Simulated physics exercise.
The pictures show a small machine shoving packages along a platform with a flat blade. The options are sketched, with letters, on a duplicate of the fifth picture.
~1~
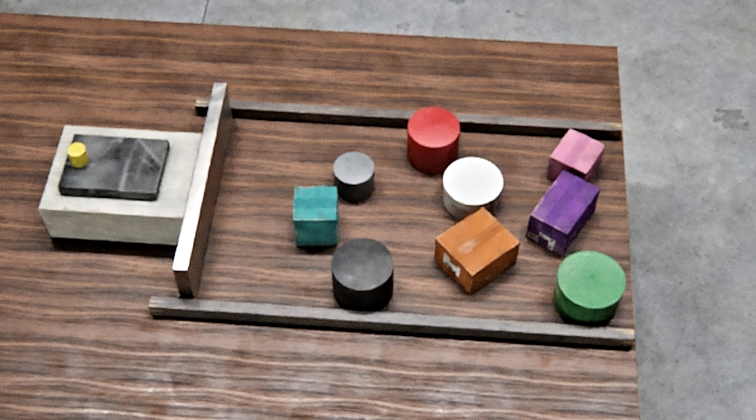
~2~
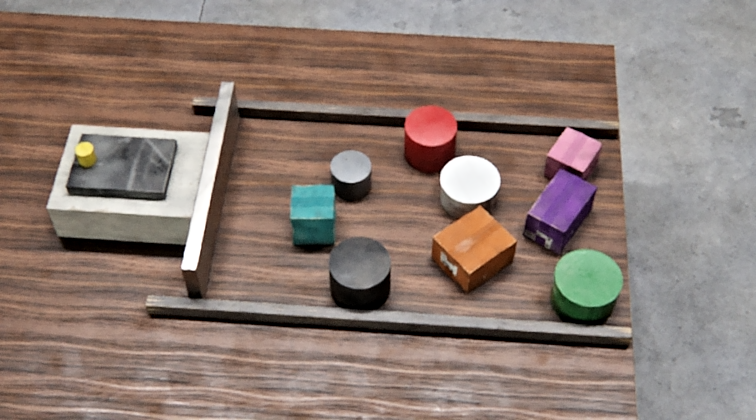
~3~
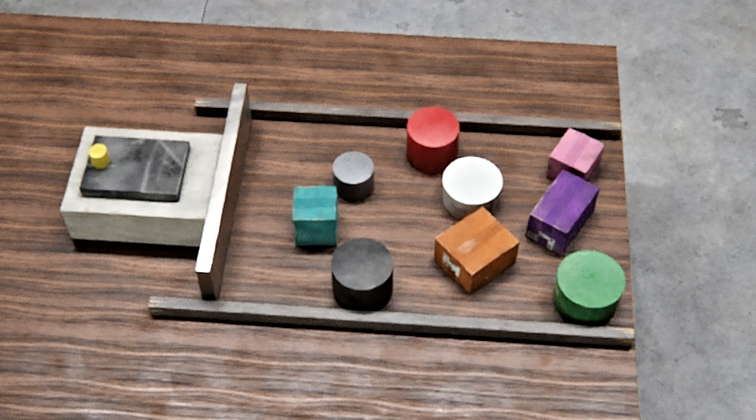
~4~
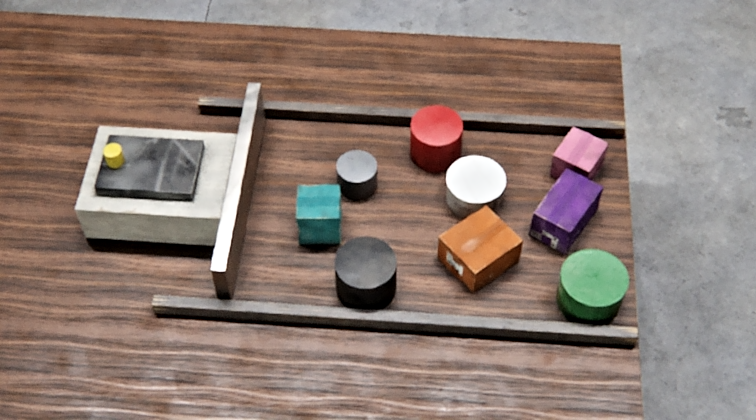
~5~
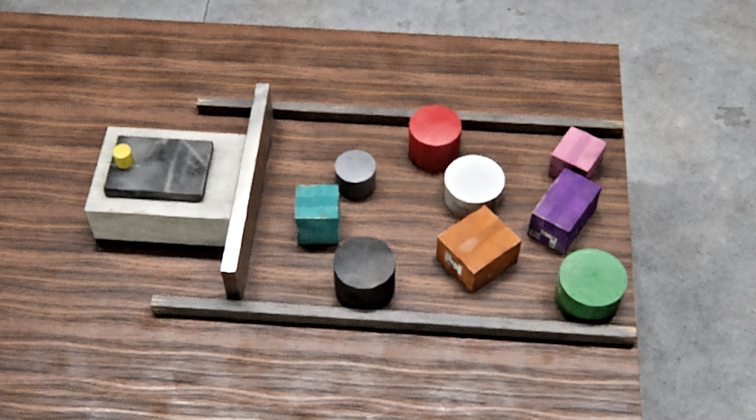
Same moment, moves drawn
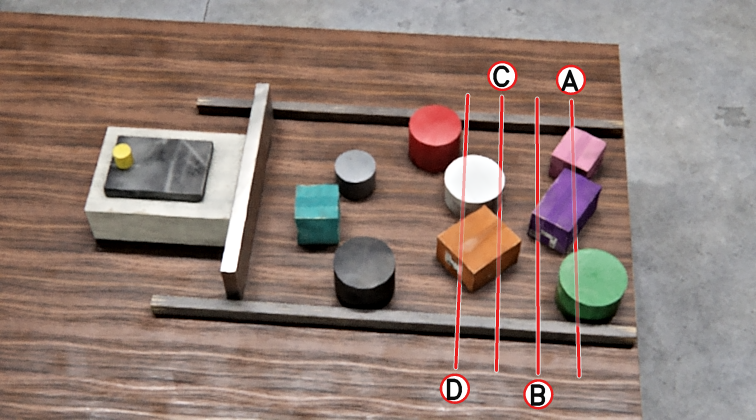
The small machine slid its flat blade slowly to the right along the wooden platform between two rails, drawing closer to the turquoise parcel, while the scattered boxes and canisters stayed where they were.
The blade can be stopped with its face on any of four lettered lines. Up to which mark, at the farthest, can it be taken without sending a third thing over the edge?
At B, and not beyond.
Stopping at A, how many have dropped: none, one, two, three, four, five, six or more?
By then, five.
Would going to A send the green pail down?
Yes.
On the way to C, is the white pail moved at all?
Yes.
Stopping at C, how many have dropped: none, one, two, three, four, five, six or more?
By then, none.
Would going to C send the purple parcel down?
No.
On the marked copy, A at (575, 227); B at (538, 224); C at (499, 222); D at (462, 220).
Taking B. A third of the way, robot (271, 173); black canister (382, 276); grey canister (383, 177).
Two thirds of the way, robot (375, 179); purple parcel (575, 212); orange box (532, 251).
When it is over, robot (456, 184); purple parcel over the edge; green pail over the edge; two fallen.
As for the rest, A drops five; C is within the limit but short; D is within the limit but short.
